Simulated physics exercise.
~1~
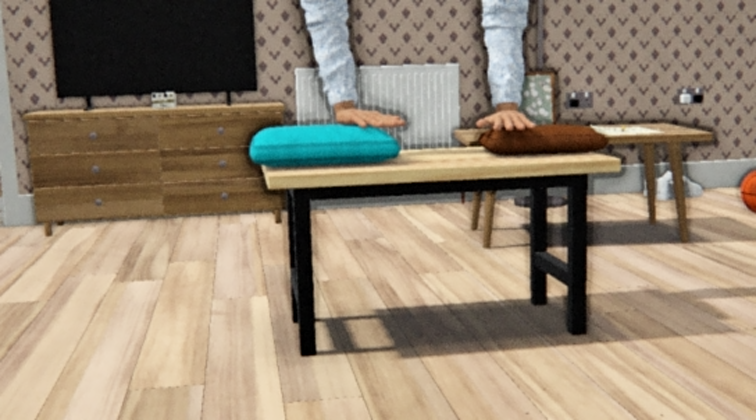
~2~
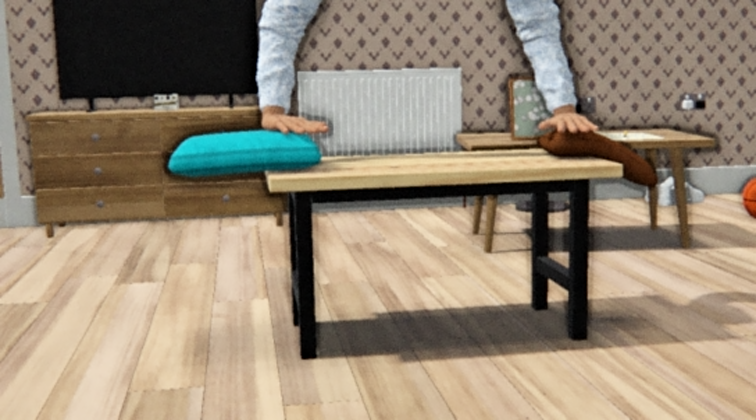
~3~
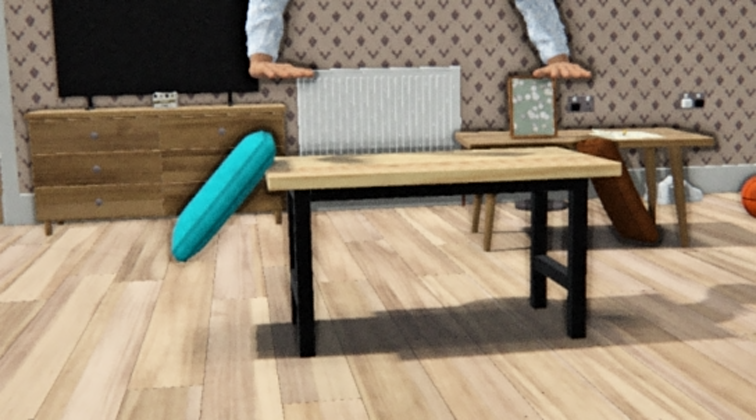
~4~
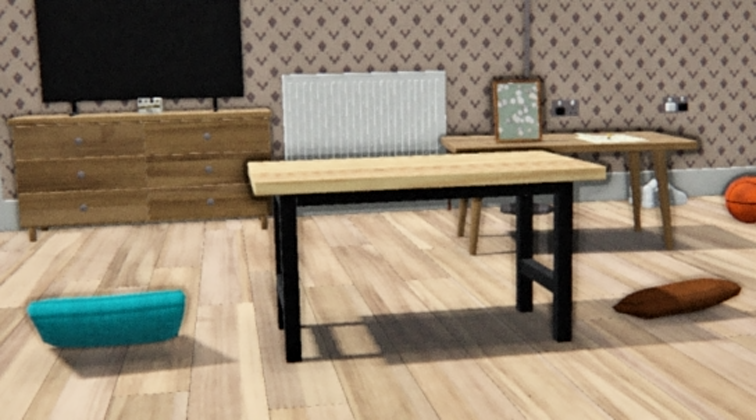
Turquoise cushion and brown sack being pushed by two hands off opposite ends of a wooden bench, tipping and landing on the floor.
